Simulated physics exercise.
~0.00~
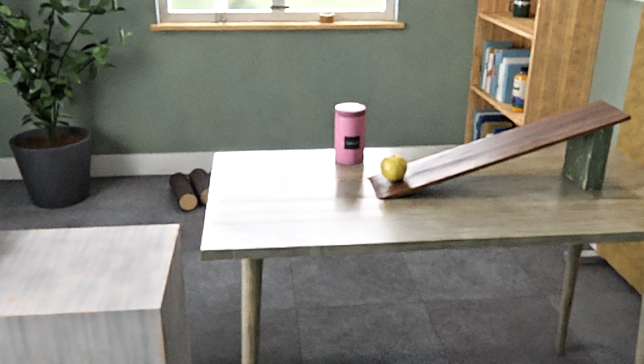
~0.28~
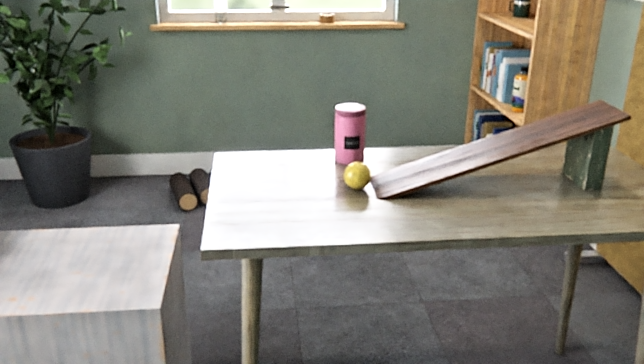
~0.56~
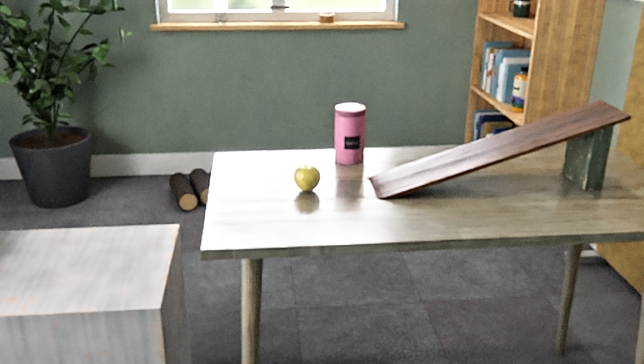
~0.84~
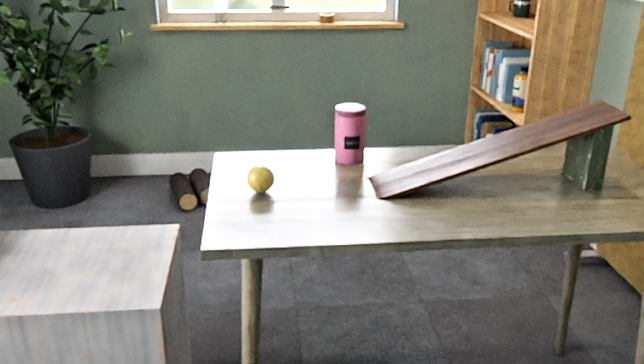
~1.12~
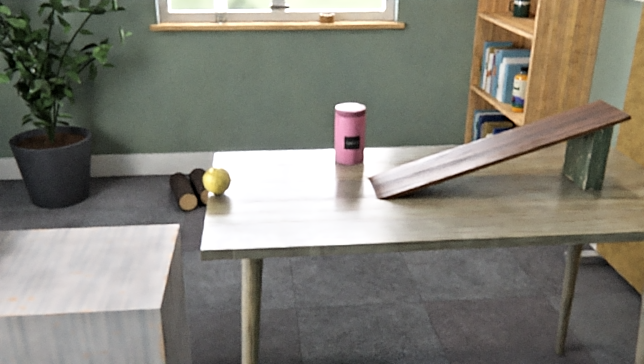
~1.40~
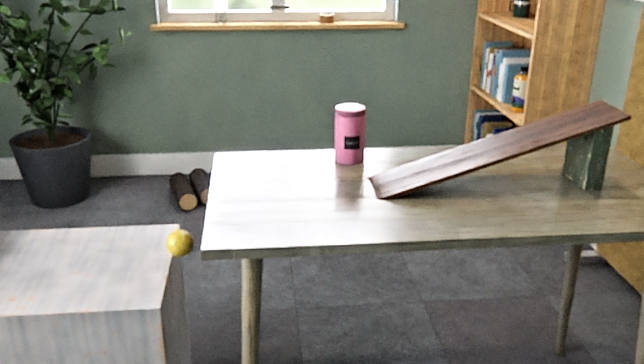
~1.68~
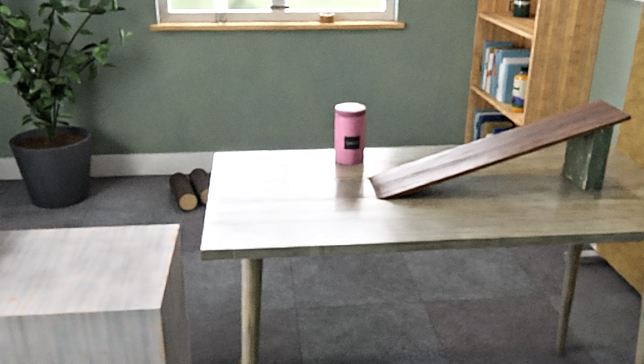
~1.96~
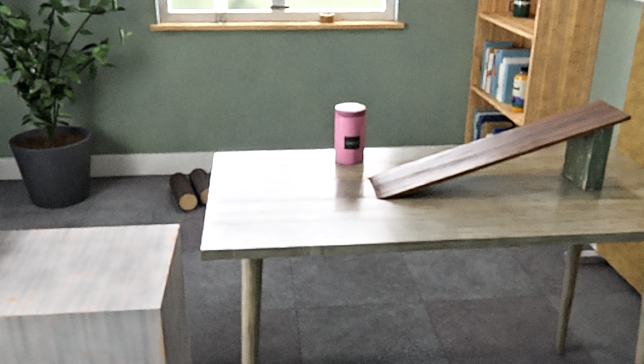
Yellow apple rolling left off a wooden ramp, past a pink jar, then dropping off the table edge and out of sight.
